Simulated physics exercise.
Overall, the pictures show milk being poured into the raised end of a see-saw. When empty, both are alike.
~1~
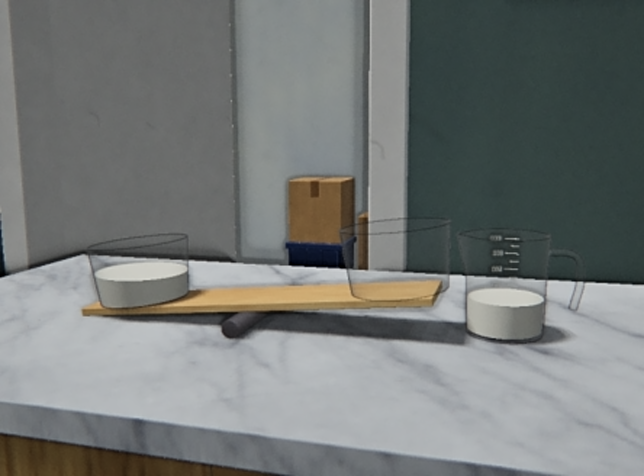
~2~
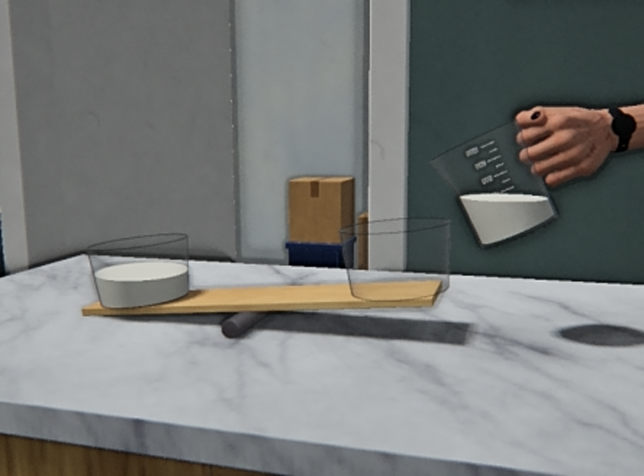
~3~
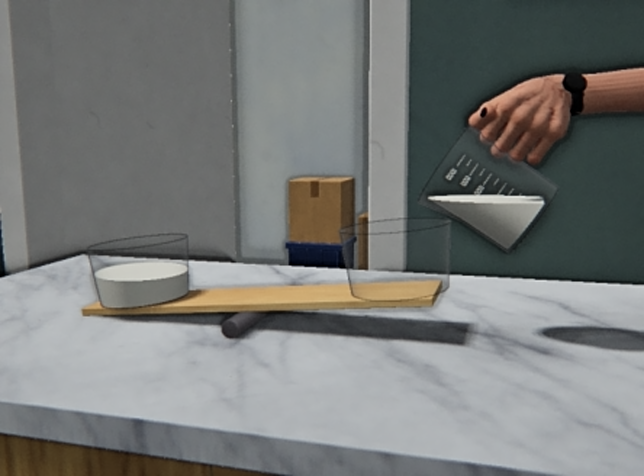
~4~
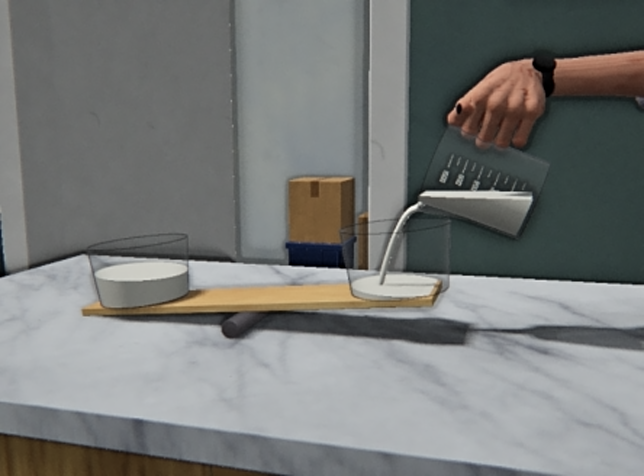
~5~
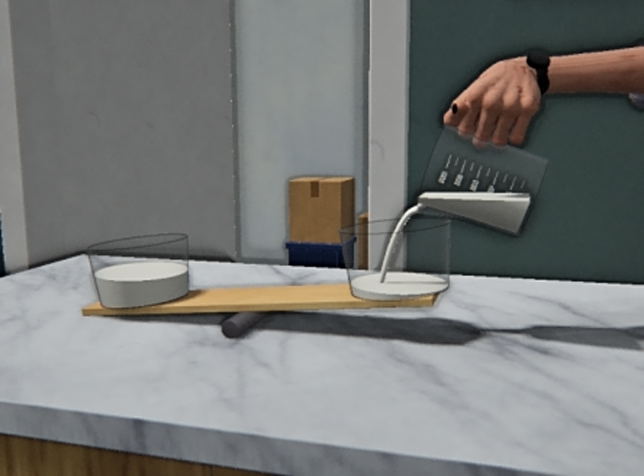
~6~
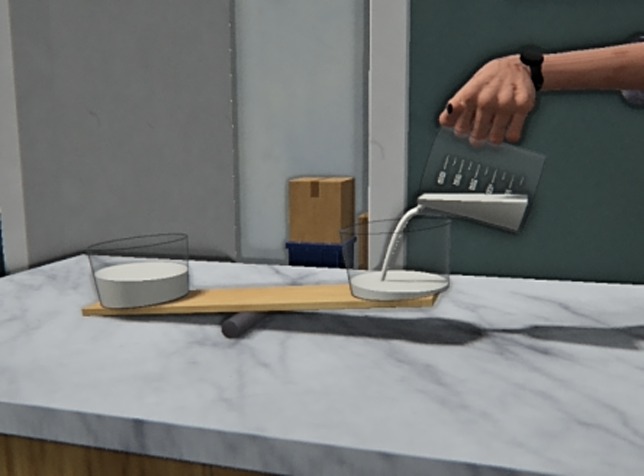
On a marble counter, a hand lifts a jug and pours milk into the empty right tub on a see-saw's raised end.
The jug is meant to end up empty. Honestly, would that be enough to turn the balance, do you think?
I would say no, it holds.
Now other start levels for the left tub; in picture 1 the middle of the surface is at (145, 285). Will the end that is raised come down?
I think it swaps its tilt.
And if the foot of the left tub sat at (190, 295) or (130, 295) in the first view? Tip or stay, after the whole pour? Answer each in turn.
Try one: It tilts across; try two: It sits unchanged.
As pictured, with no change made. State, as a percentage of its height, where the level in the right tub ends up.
It stands at around 25 per cent of the height.
A moment on, the right tub is about a quarter full; the plank leans as before.
When it is over, the right tub is about a quarter full; the plank leans as before.
